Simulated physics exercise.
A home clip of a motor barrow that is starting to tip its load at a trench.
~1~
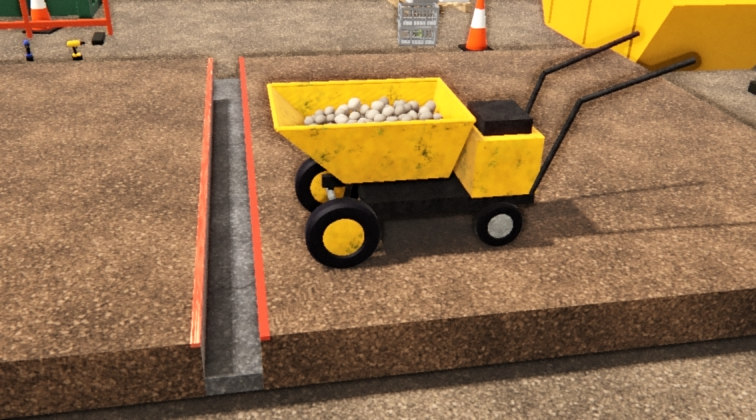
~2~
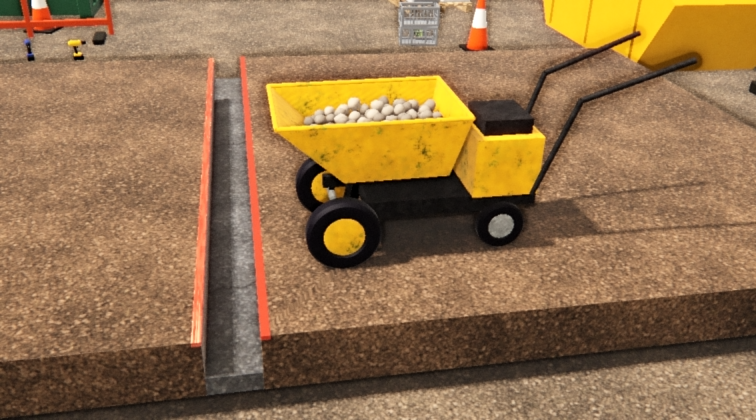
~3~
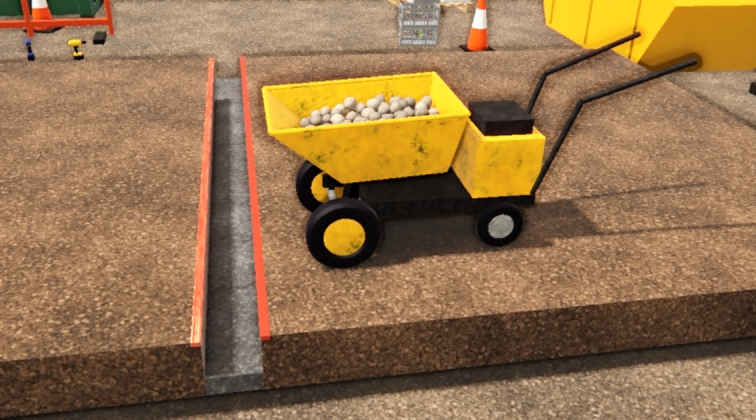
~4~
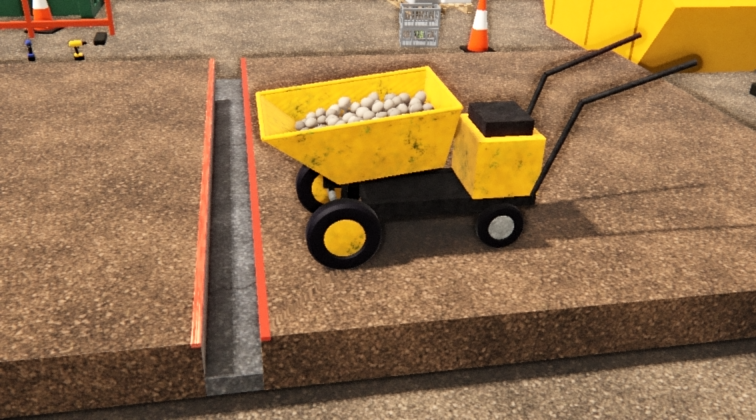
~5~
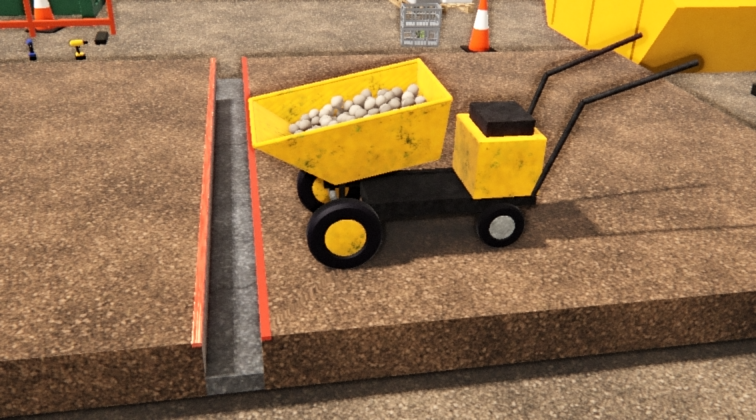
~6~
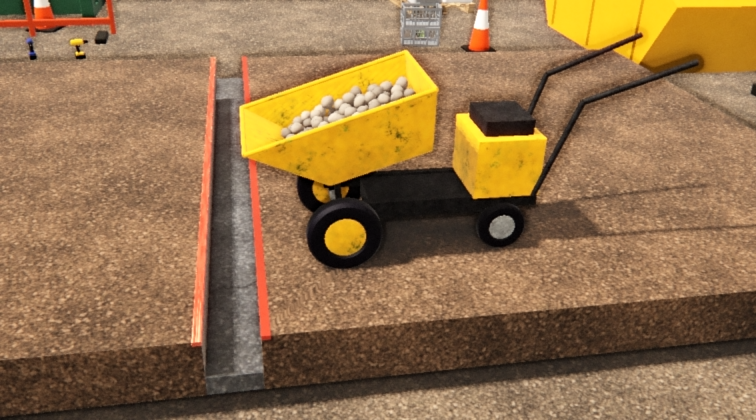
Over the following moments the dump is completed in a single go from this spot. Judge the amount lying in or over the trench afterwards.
Lying there is the smaller part.
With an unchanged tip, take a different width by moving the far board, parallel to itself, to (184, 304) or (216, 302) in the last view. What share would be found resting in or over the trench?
In order: Near 40, then 0 percent.
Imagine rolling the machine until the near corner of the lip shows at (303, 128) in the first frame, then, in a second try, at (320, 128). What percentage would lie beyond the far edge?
I'd put it at around 20 percent the first time and 10 percent the second.
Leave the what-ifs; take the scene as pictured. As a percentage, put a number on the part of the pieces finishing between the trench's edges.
Result: Some 15 % of the load.
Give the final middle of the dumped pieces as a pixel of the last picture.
Once nothing moves, the middle sits near (175, 240).
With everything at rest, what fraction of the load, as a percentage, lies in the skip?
It ends up near 40 per cent.
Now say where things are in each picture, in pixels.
Lip of the skip (278, 130), level; top of the load (391, 122), river pebbles; first edge of the trench (262, 298); far edge (197, 304), the trench under half as wide as the skip, and about as deep as wide, in the first picture.
Lip of the skip (277, 130), level; top of the load (400, 122), in the second picture.
Lip of the skip (271, 133), tipped barely; top of the load (396, 120), in the third picture.
Lip of the skip (264, 139), tipped a little; top of the load (394, 114), in the fourth picture.
Lip of the skip (255, 146), tipped a little; top of the load (395, 105), in the fifth picture.
Lip of the skip (245, 155), tipped clearly; top of the load (384, 100); first edge of the trench (263, 298); far edge (199, 303), in the sixth picture.
Just after the last frame, skip tipped steeply; every one in the skip.
A moment on, skip tipped right over; the larger part in the skip; just a few in or heaped over the trench; roughly a quarter beyond it; just a few falling.
Further on, skip tipped right over; roughly a third in the skip; about a tenth in or heaped over the trench; roughly half beyond it.
When it is over, skip tipped right over; roughly a third in the skip; about a tenth in or heaped over the trench; roughly half beyond it.
